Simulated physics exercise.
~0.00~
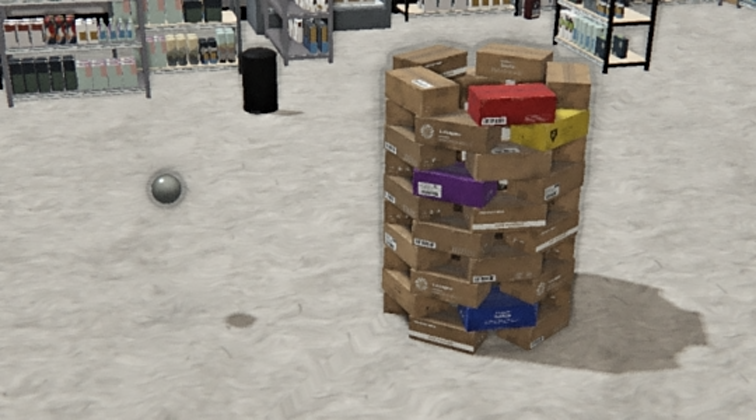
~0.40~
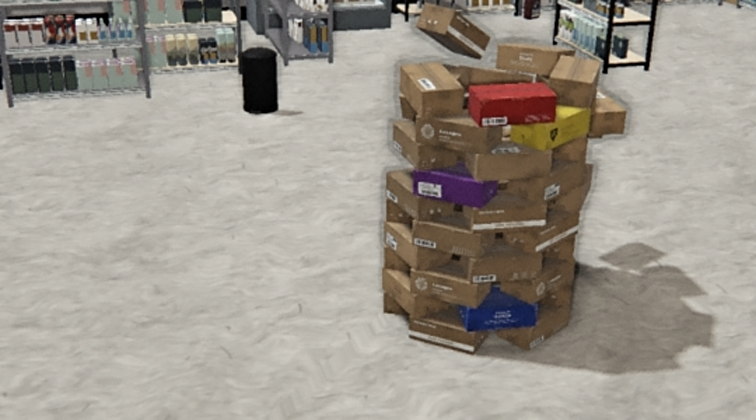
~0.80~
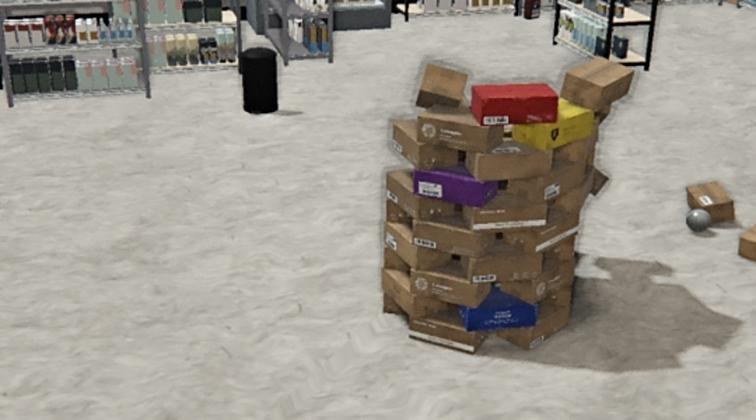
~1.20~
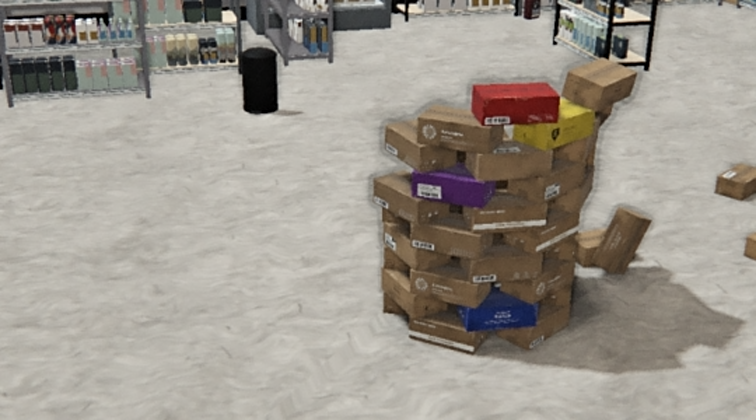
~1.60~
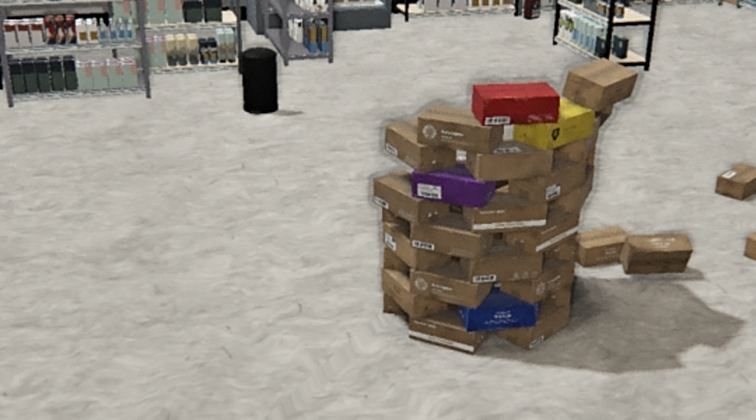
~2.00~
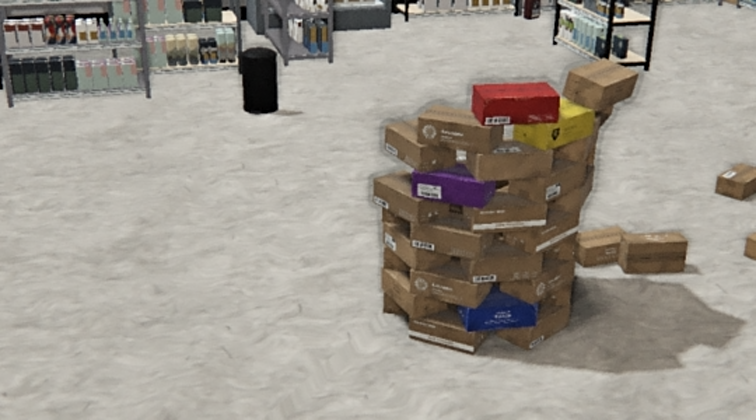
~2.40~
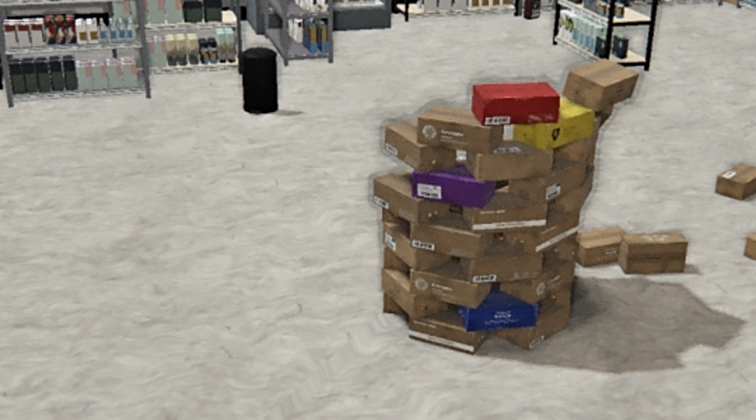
At first, a shiny grey ball hangs in the air to the left of a tall round tower of brown boxes, with a red, a yellow, a purple and a blue one among them. The ball disappears from view as the upper part is knocked loose, and one box tips up above the rim. Next, the ball is low on the right beside a fallen box, while others lean at the top. More boxes drop and come to rest on the floor to the right. Finally, the tower stands with a ragged top, the red box still up there and one brown box jutting out.
